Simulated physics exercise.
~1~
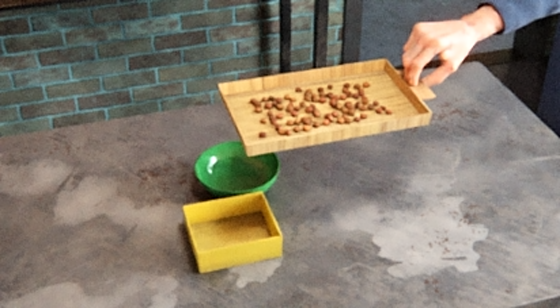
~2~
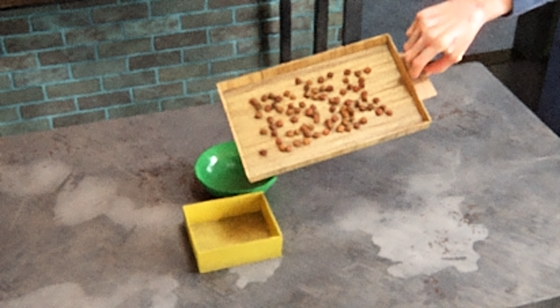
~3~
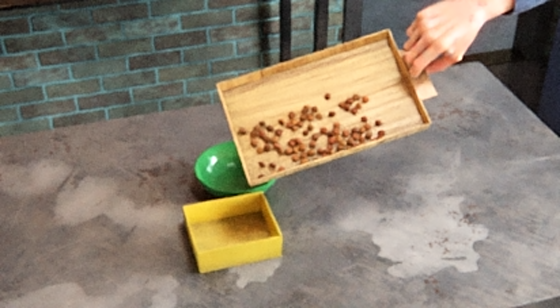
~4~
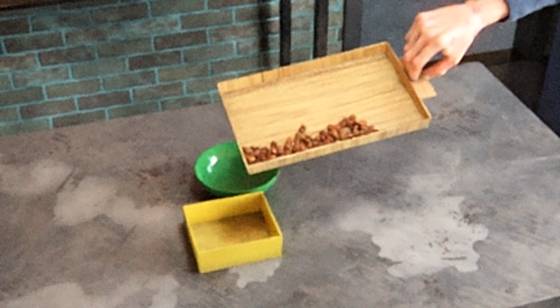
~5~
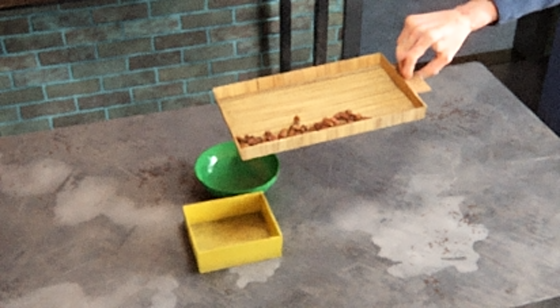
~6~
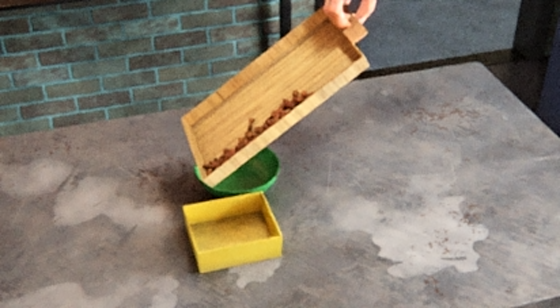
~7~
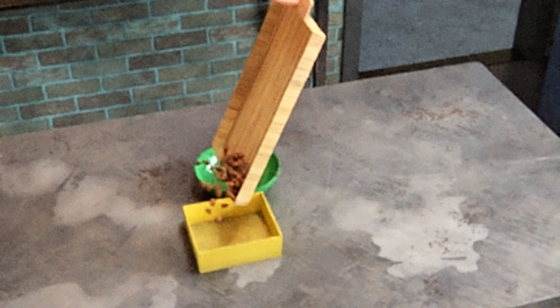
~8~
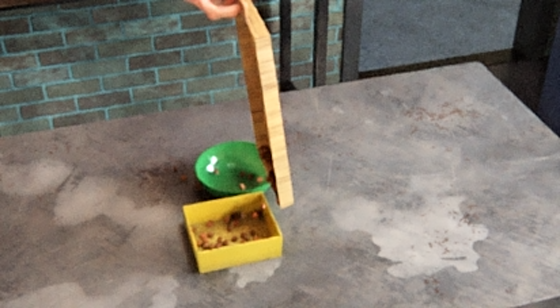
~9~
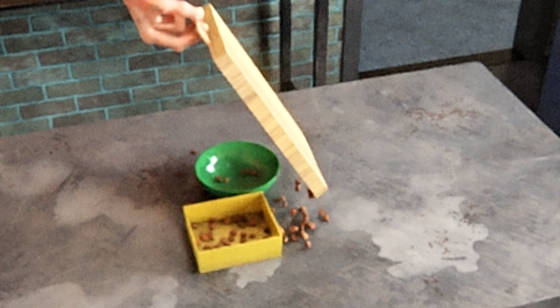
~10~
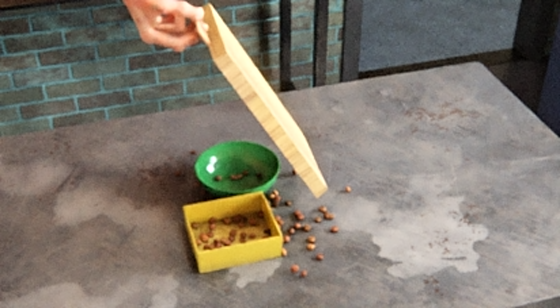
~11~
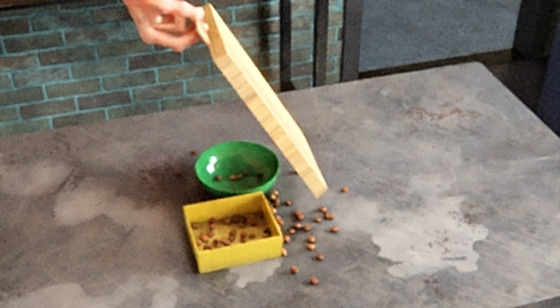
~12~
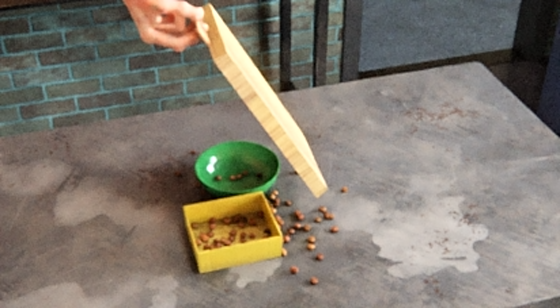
The footage shows a hand tilting a wooden tray of brown kibble, briefly levelling it, then tipping it steeply over a green bowl and a yellow tin, leaving many pieces in the tin, a few in the bowl and many scattered on the grey table.
